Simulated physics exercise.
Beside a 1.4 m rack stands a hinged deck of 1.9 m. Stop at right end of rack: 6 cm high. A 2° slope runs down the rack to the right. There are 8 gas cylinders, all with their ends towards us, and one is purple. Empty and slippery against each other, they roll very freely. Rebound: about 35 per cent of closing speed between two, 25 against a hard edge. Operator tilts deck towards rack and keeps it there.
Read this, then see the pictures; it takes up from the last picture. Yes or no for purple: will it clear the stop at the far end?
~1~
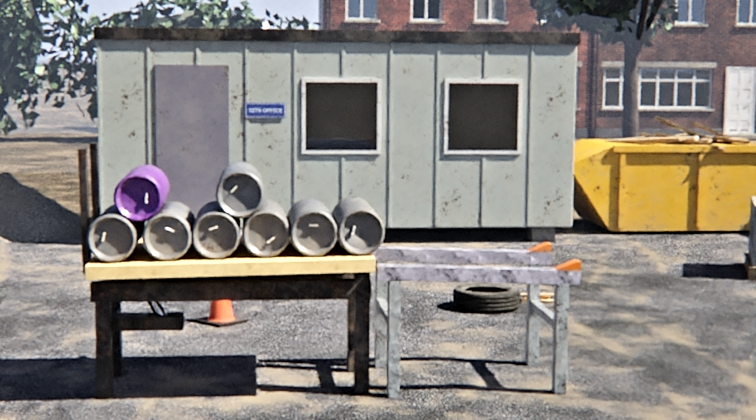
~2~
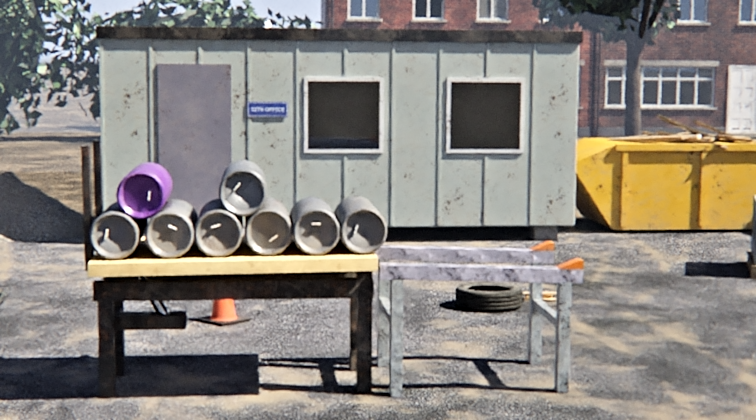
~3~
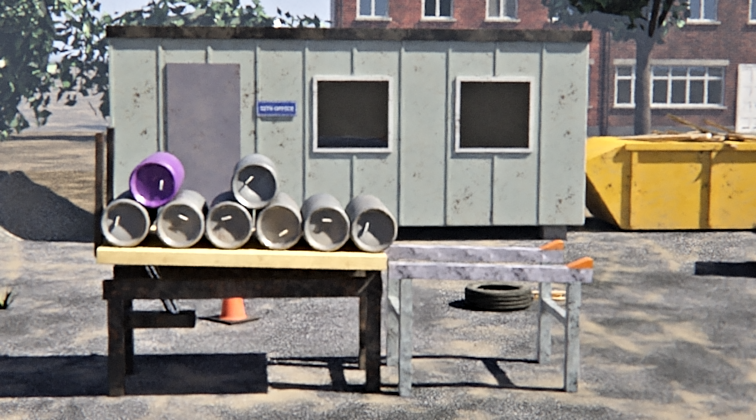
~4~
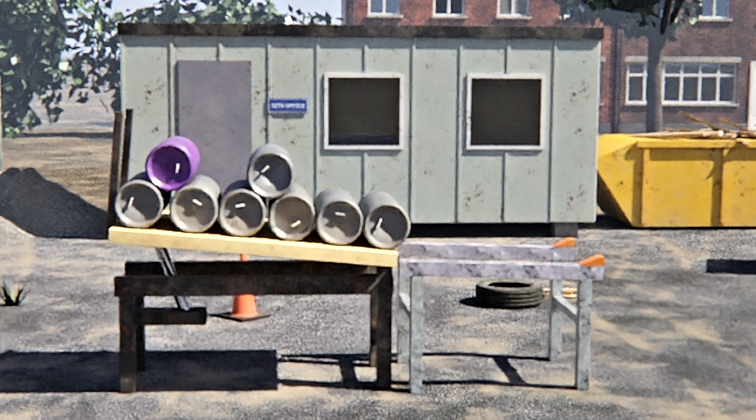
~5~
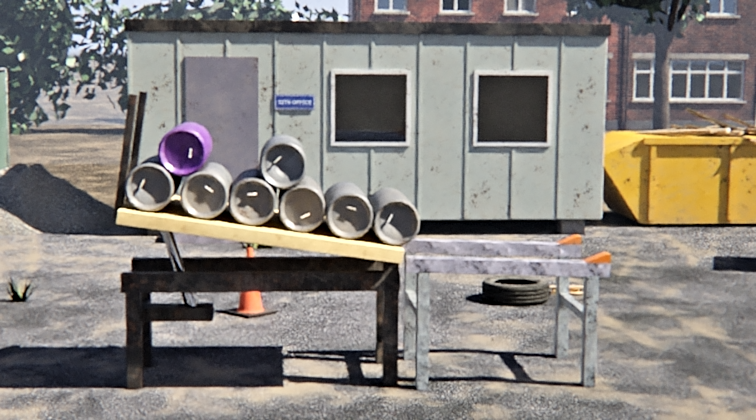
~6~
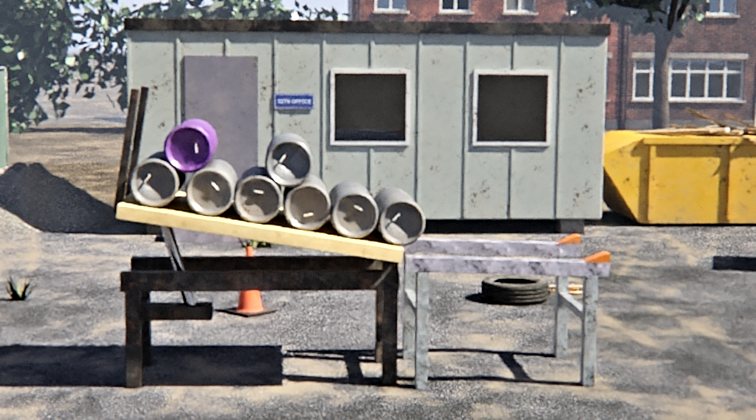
The purple cylinder stays short of the stop.
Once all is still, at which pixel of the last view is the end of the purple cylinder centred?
(460, 235), roughly.
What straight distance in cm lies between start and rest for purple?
Purple: Roughly 200.
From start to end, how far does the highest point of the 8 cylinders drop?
Roughly 30 cm.
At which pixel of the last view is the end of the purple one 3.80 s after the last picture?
Its near end sits close to (460, 235).
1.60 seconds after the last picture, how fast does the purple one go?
The speed is close to 0.4 m/s.
Another 1.6 s on from the last picture, purple is on the deck, 45 cm from the hinge, rolling right; 0 lost over the end.
Another 3.8 s on from the last picture, purple is on the rack, 105 cm from the rack's far end; 3 lost over the end.
In the end (6.3 s after the last picture), purple is on the rack, 105 cm from the rack's far end; 3 lost over the end.
